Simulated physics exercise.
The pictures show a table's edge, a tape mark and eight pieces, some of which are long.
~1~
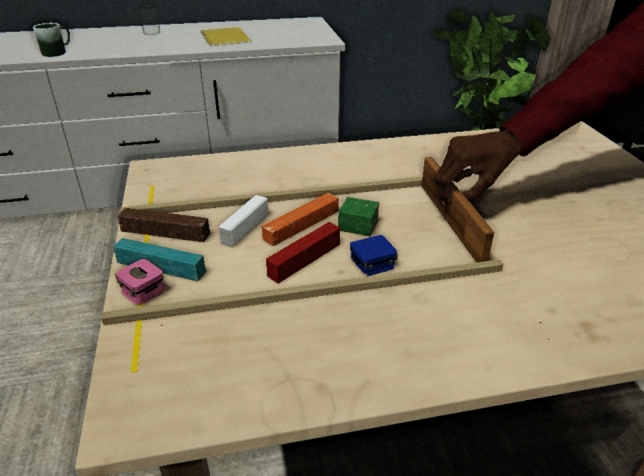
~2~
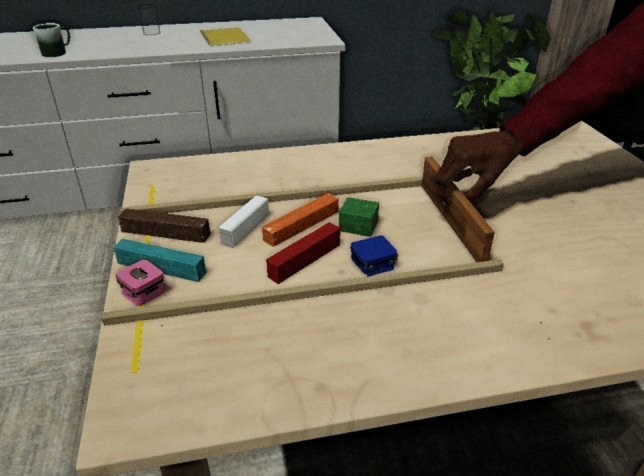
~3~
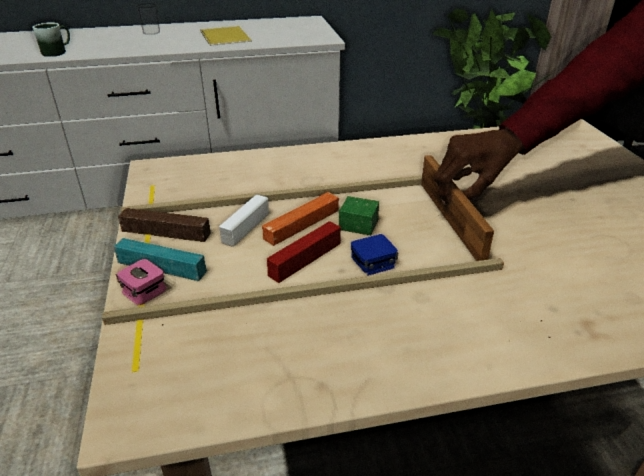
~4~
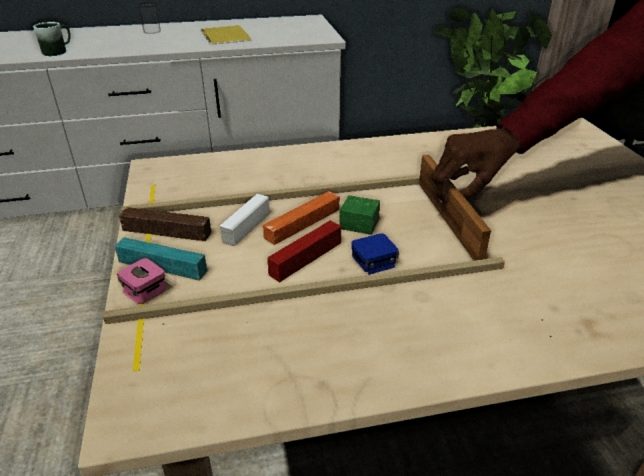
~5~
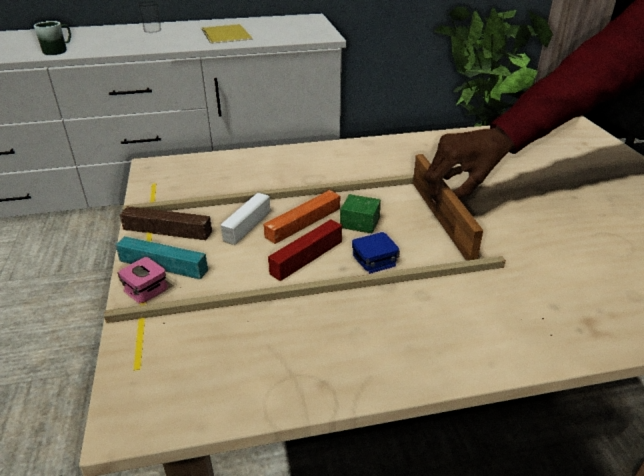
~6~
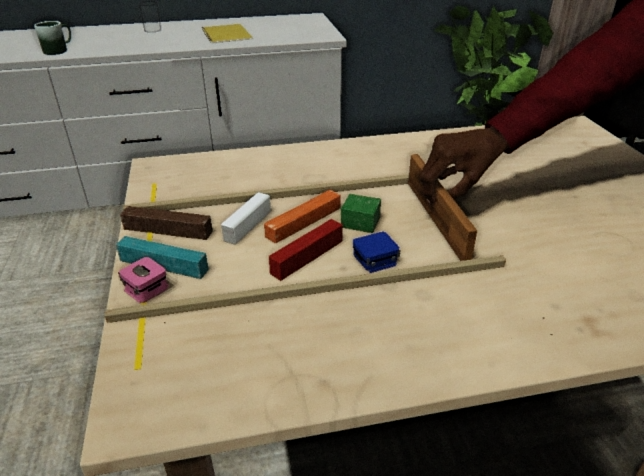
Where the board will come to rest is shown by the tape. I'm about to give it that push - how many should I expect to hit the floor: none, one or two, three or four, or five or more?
Expect five or more.
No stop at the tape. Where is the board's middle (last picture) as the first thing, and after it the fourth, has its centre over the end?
Earlier crossing: About (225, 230); later crossing: About (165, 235).
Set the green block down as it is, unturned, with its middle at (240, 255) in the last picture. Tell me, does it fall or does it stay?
In that case it goes down.
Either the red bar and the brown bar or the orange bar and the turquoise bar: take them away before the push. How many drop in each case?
That makes 4 fallen, then 3 fallen in the other try.
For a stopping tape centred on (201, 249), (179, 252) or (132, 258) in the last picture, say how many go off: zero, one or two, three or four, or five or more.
Tape by tape, the falls would be one or two, then either three or four, then five or more.
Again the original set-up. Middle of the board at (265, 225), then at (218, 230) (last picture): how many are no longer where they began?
At the first spot the count is 6, and at the second it is 8.
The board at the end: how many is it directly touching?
The count in contact is 2.
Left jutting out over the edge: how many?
I count 2 overhanging.
Soon after, none off yet; pink case at rest near (145, 281); turquoise bar at rest near (162, 257); brown bar at rest near (167, 223).
Then, none off yet; pink case at rest near (145, 281); turquoise bar at rest near (162, 257); brown bar moved a little near (157, 221).
Further on, none off yet; pink case moved about its own width near (117, 274); turquoise bar moved a little near (116, 253); brown bar tipped well over near (105, 237).
At rest, the number that fall off is five or more; fallen, orange bar, red bar, white stick, brown bar, turquoise bar and pink case.
